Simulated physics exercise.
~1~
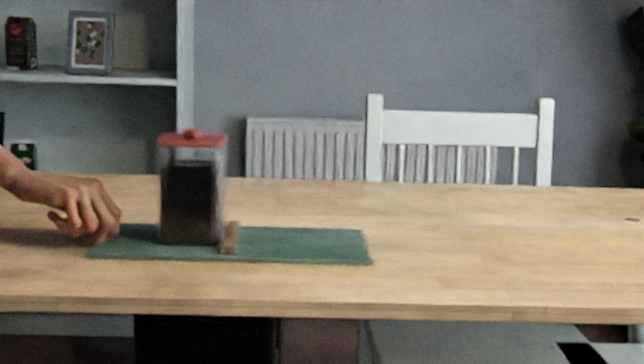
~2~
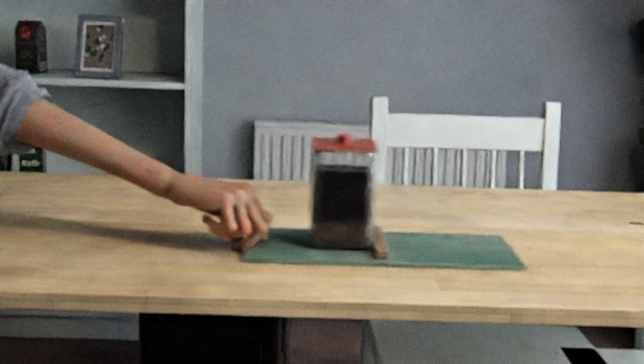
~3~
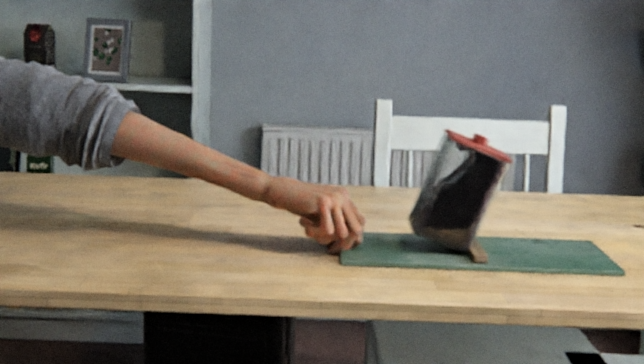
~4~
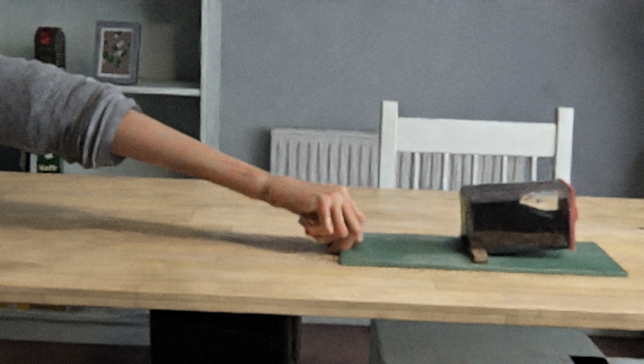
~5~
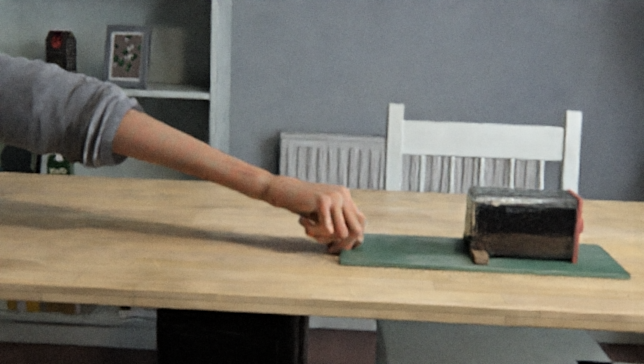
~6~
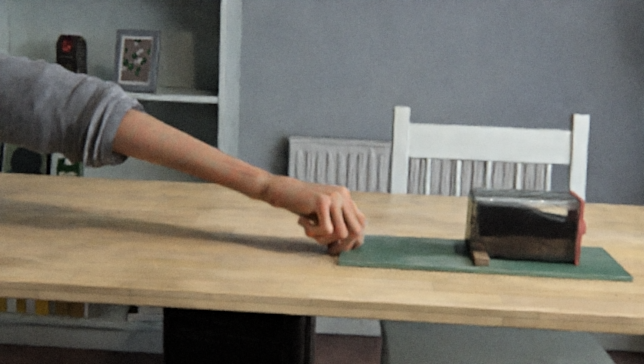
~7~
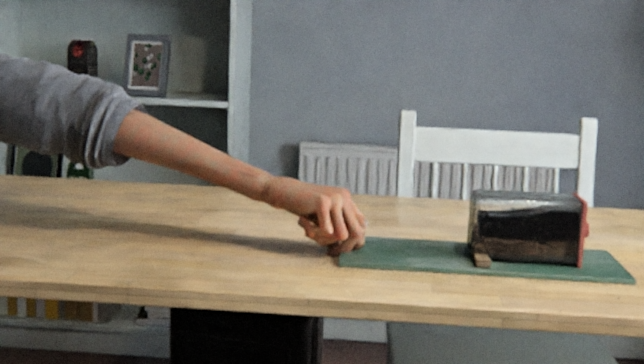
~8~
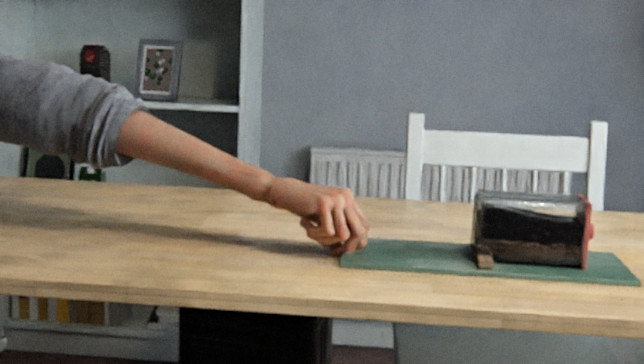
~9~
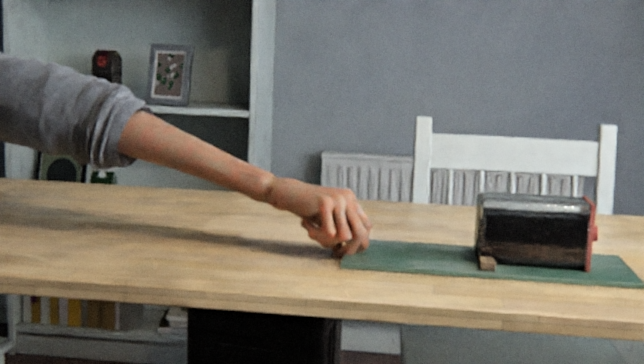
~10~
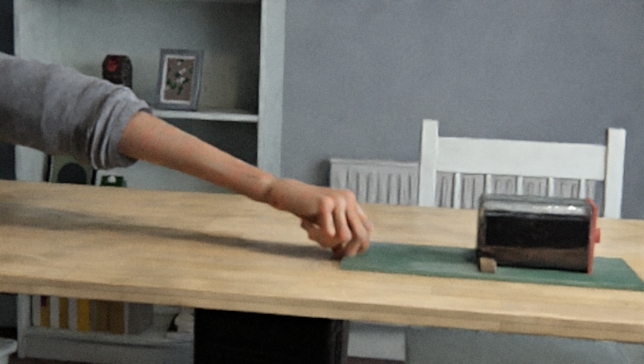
An arm in a grey sleeve reaches in from the left over a pale wooden table, seen from the side, with a white chair, a radiator and shelves against a grey wall behind. The hand slides a green board to the right, carrying a clear square bottle of dark liquid with a red cap, its foot against a low brown batten. As the board stops, the bottle tips rightward over the batten and falls onto its side. The hand stays at the board's left end while the view drifts slightly, and the bottle remains lying there, cap to the right.
